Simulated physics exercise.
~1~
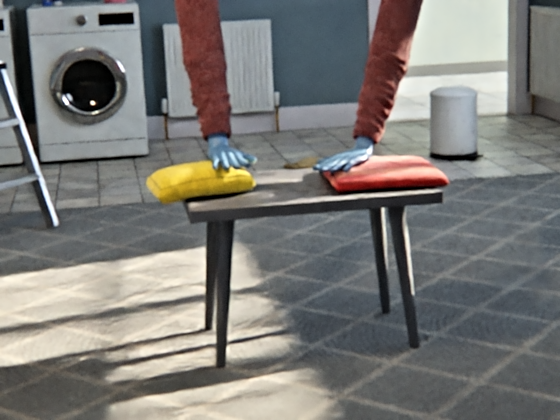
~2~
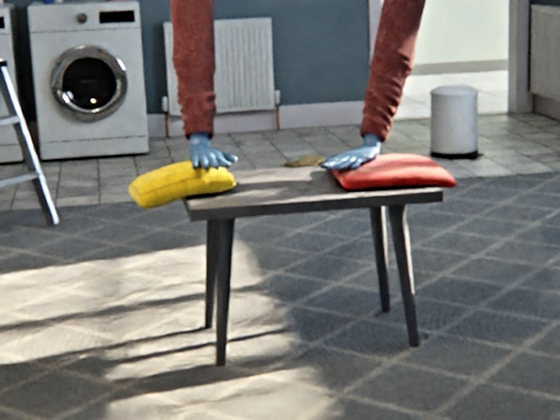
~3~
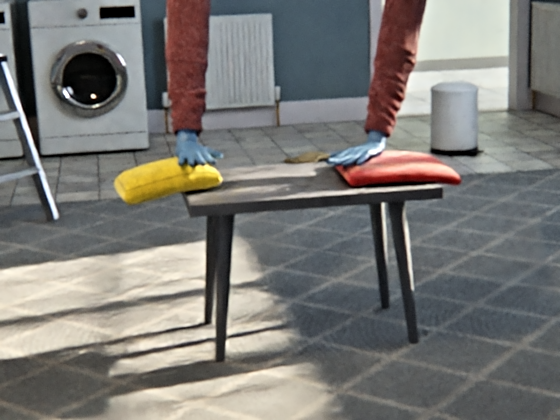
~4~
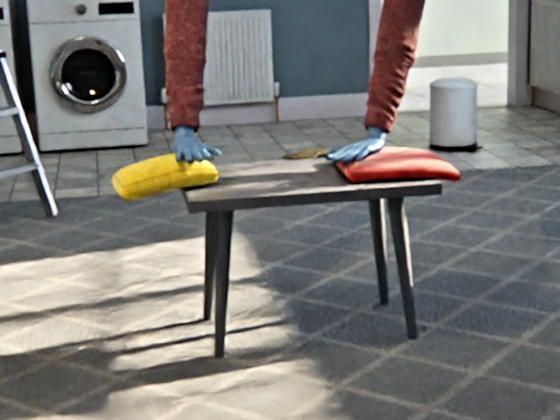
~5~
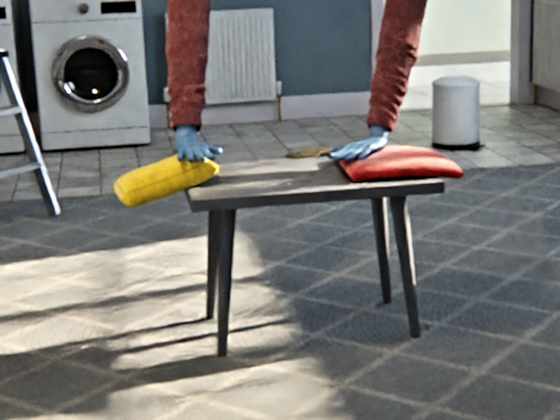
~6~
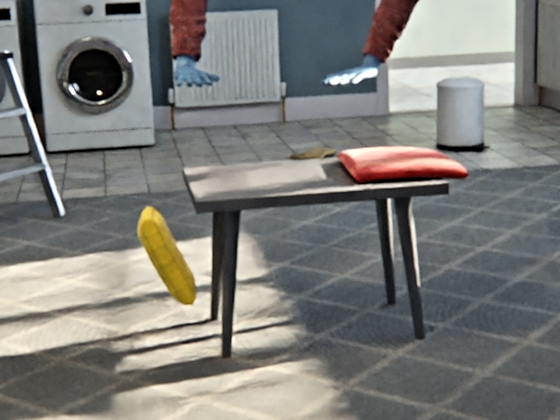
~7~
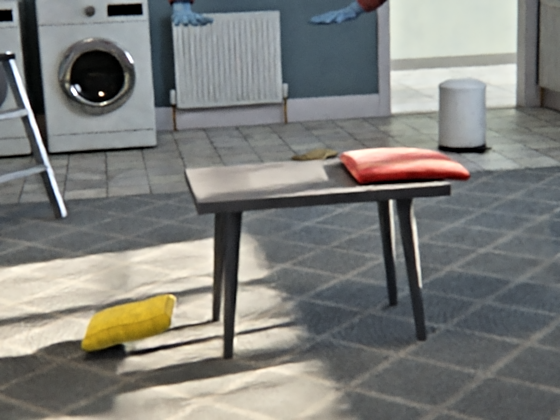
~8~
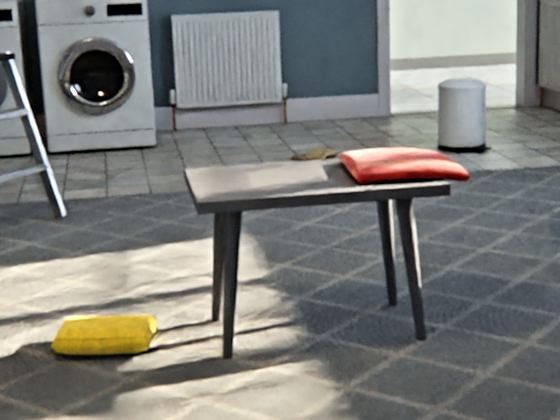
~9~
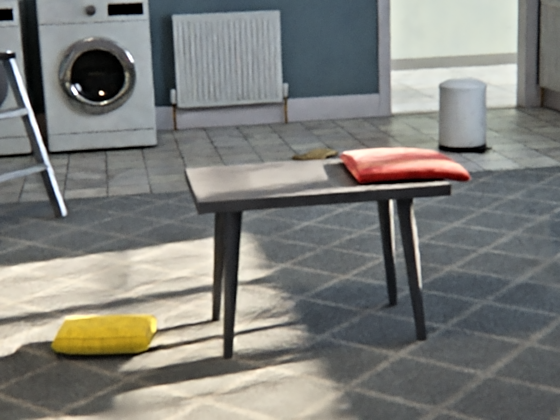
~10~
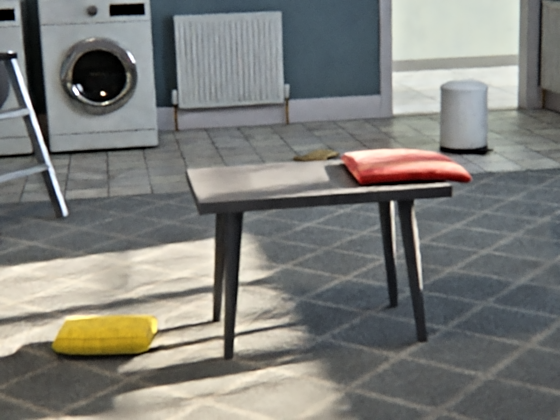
Yellow cushion toppling off a bench's left end onto the floor after gloved hands push it and a red cushion outward, the red one staying put.
